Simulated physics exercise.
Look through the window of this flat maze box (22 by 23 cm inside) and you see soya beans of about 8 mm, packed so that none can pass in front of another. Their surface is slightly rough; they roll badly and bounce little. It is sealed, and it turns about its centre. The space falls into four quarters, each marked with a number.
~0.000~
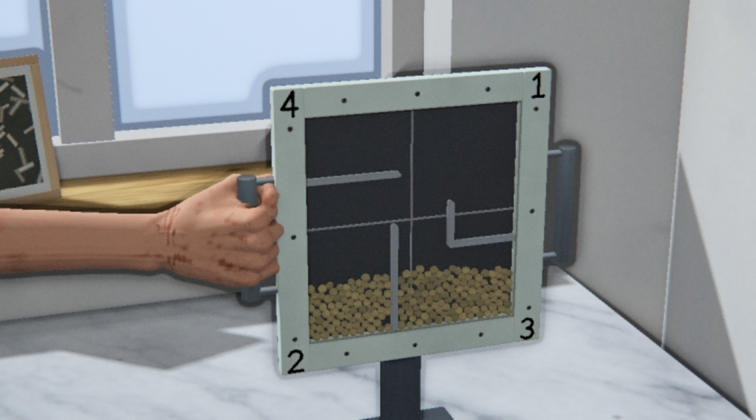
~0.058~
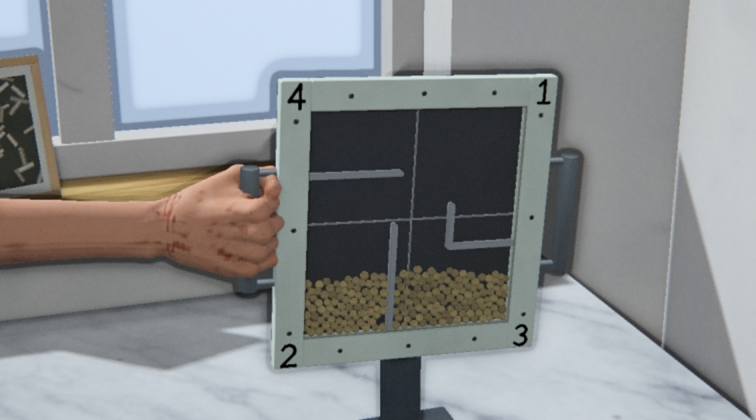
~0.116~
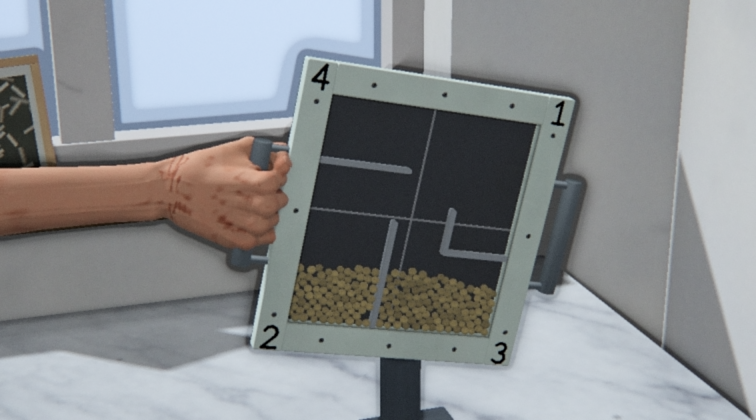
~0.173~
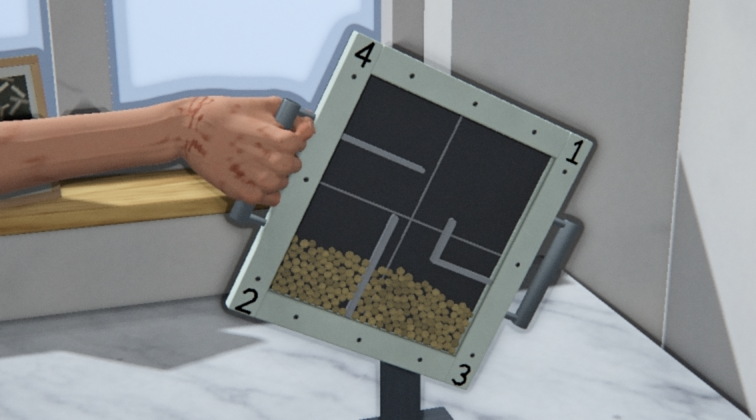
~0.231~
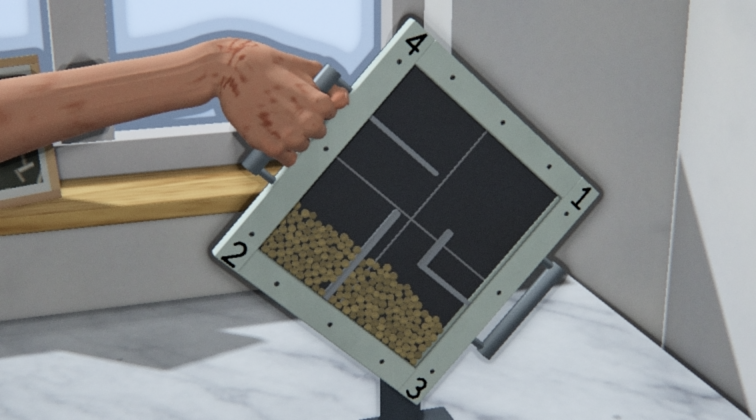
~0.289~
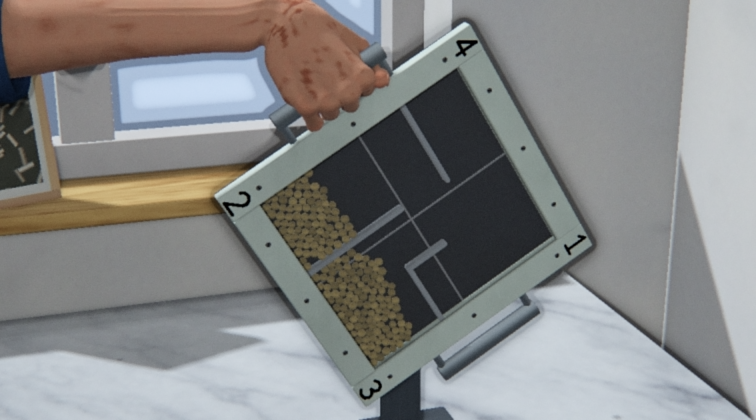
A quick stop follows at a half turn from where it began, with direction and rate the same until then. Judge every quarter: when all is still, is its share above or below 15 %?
No. 1 above, 2 below, 3 above, 4 above 15 %.
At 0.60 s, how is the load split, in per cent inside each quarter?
Quarter 1: 0; quarter 2: 30; quarter 3: 60; quarter 4: 10.
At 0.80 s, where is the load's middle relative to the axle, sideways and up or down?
About 1 cm left and 1 cm above.
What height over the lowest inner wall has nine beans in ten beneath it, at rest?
I'd put it at close to 17 centimetres.
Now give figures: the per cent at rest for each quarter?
Quarter 1: 35; quarter 2: 0; quarter 3: 20; quarter 4: 50.
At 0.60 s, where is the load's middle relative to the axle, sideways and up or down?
The middle sits around 5 cm left of the axle and some 4 cm higher.
After 0.44 s it has turned 101°, the beans' middle is 8 cm left of and level with the axle; by quarter, no. 2, 45 %, no. 3, 55 %.
After 0.80 s it has turned 180°, the beans' middle is 1 cm left of and 1 cm above the axle; by quarter, no. 1, 10 %, no. 2, 5 %, no. 3, 50 %, no. 4, 40 %.
In the end, by 2.0 s, no. 1, 35 %, no. 2, 0 %, no. 3, 20 %, no. 4, 50 %.
